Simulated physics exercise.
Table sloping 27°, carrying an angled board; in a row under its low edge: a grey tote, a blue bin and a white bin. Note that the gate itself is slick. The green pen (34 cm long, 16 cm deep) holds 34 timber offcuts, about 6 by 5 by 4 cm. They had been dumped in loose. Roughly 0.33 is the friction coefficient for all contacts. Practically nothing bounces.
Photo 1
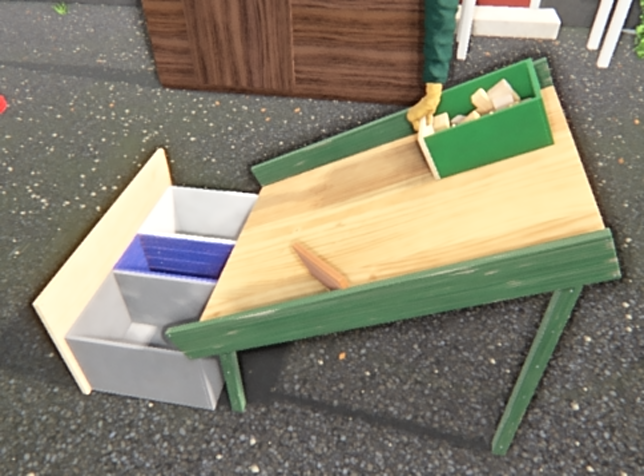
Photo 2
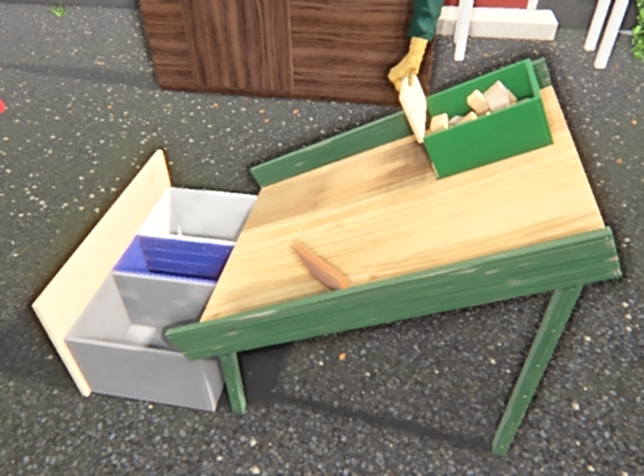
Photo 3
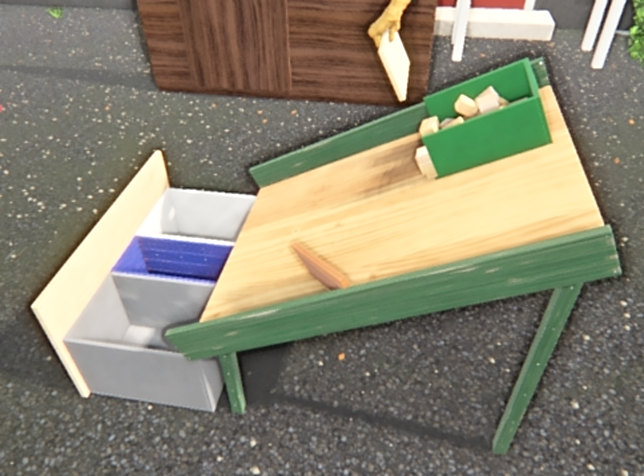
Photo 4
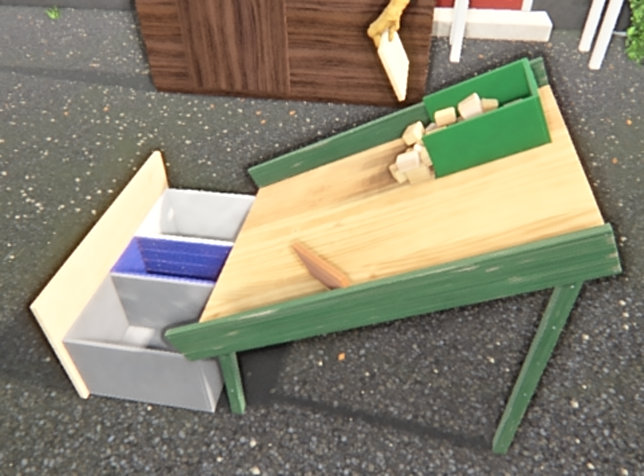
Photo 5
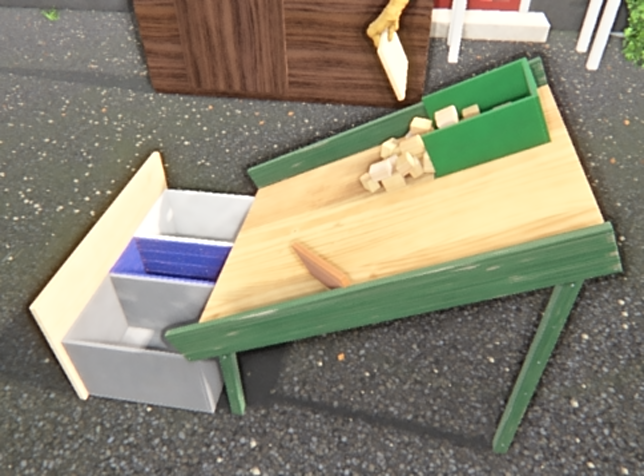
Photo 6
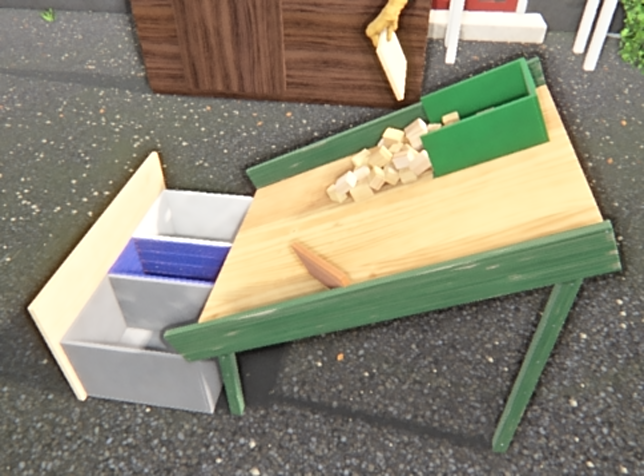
Pale wooden offcuts spread from a green pen at the upper right of a sloping wooden table with green edges, seen from above on dark speckled ground. White, blue and grey bins sit in a row at its left, and an angled board lies on the tabletop. A gloved hand lifts the pen's pale gate away, and the offcuts slide down leftward in a widening cluster.
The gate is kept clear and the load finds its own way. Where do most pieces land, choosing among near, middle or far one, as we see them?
Chances are it piles up way down there.
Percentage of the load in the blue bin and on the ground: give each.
Roughly 20 % for the first place and 0 % for the second.
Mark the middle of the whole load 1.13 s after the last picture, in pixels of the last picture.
I'd place it close to (179, 267) in the last view.
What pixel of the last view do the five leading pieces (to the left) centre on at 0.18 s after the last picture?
They're centred near (295, 202).
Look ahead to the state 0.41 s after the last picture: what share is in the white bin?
Close to 5 in a hundred.
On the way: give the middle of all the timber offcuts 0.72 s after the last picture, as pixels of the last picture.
Near (188, 239) in pixels.
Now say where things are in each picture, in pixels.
In the first frame (we follow the rim corner now nearest the camera), green pen at (537, 98); grey tote at (196, 356); nothing out yet.
The second frame shows green pen at (537, 98).
The third frame shows green pen at (535, 97); 2 out, the lowest offcut at (424, 164).
The fourth frame shows green pen at (535, 96); 8 out, the lowest offcut at (399, 173).
The fifth frame shows green pen at (534, 96); 15 out, the lowest offcut at (370, 183).
The sixth frame shows green pen at (533, 96); grey tote at (195, 359); 22 out, the lowest offcut at (337, 194).
Then, 0.18 s after the last picture, 3 still in the green pen and 31 on the slope.
Then, 0.41 s after the last picture, 1 in the blue bin, 2 in the white bin, 27 on the slope and 4 in the air.
Then, 0.72 s after the last picture, 3 in the blue bin, 17 in the white bin, 7 on the slope and 7 in the air.
When it is over (1.13 s after the last picture), 6 in the blue bin and 28 in the white bin.
